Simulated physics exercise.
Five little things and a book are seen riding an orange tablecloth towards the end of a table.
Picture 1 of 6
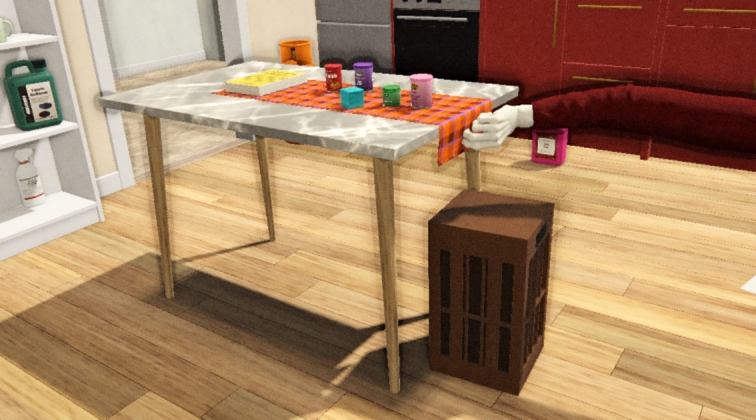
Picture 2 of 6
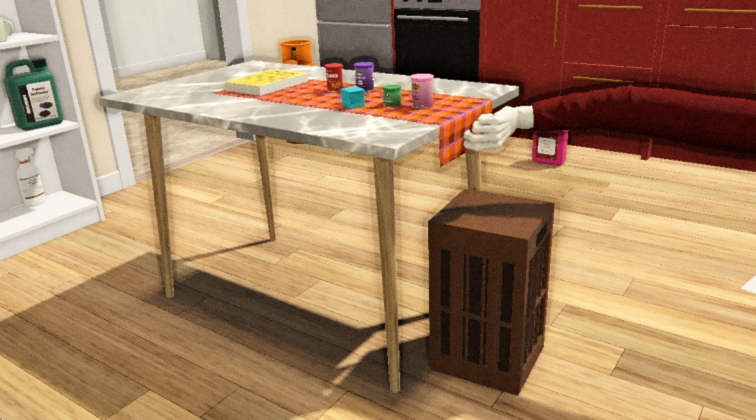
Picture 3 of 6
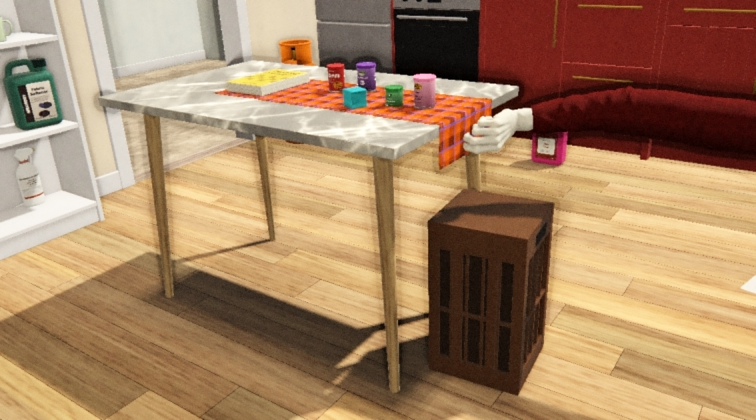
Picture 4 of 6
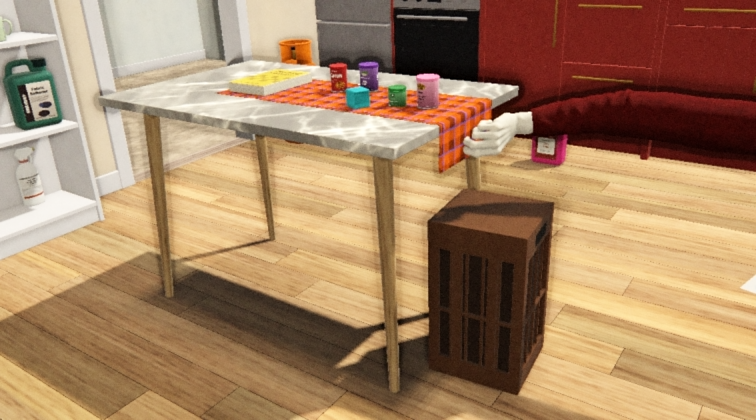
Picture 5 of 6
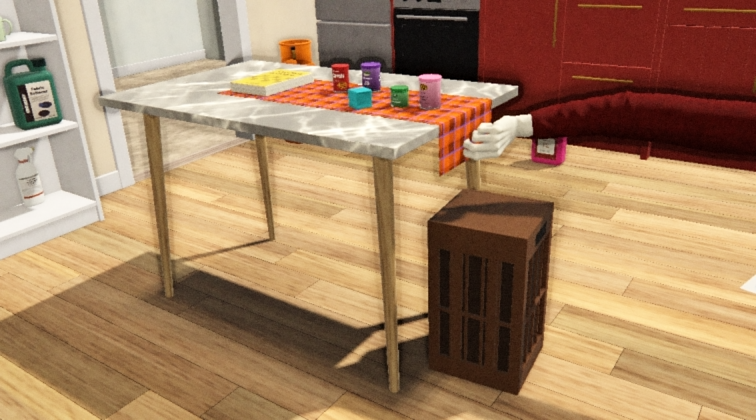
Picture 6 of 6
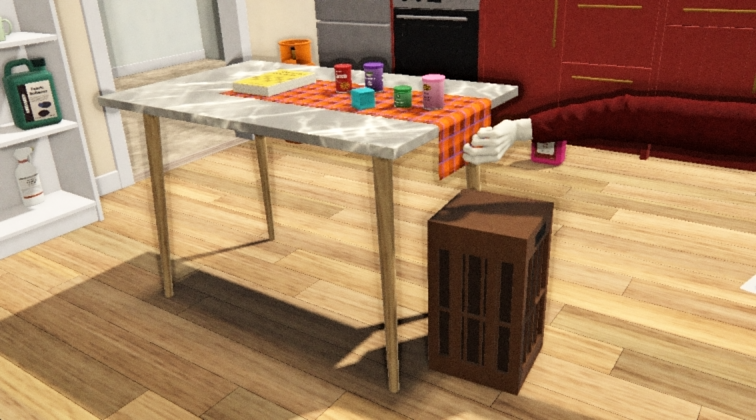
A white-gloved hand on a long dark-red arm draws an orange checked tablecloth slowly over the right end of a marble-topped table, its hem creeping lower. Five small containers, red, purple, turquoise, green and pink, and a flat yellow-and-white item ride slightly rightward with it. The still, slightly raised view shows a sunlit wood-floored kitchen, red cabinets behind, white shelves left, and a brown crate below the hand.
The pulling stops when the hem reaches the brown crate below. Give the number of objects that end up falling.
The number is one.
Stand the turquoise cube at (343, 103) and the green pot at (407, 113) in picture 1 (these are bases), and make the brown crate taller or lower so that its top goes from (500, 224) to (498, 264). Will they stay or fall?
The turquoise cube stays aboard, and the green pot does not stay aboard.
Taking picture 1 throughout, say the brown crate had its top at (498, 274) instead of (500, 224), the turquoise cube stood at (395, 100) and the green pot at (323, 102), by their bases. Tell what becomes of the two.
Turquoise cube: Off. Green pot: Still up.
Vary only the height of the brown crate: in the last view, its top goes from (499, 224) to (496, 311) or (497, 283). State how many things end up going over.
We'd see 4, then 3.
Soon after, hem near (466, 184); all still up.
After that, hem on the crate; pink can gone.
In the end, hem on the crate; pink can gone. The answer is one.
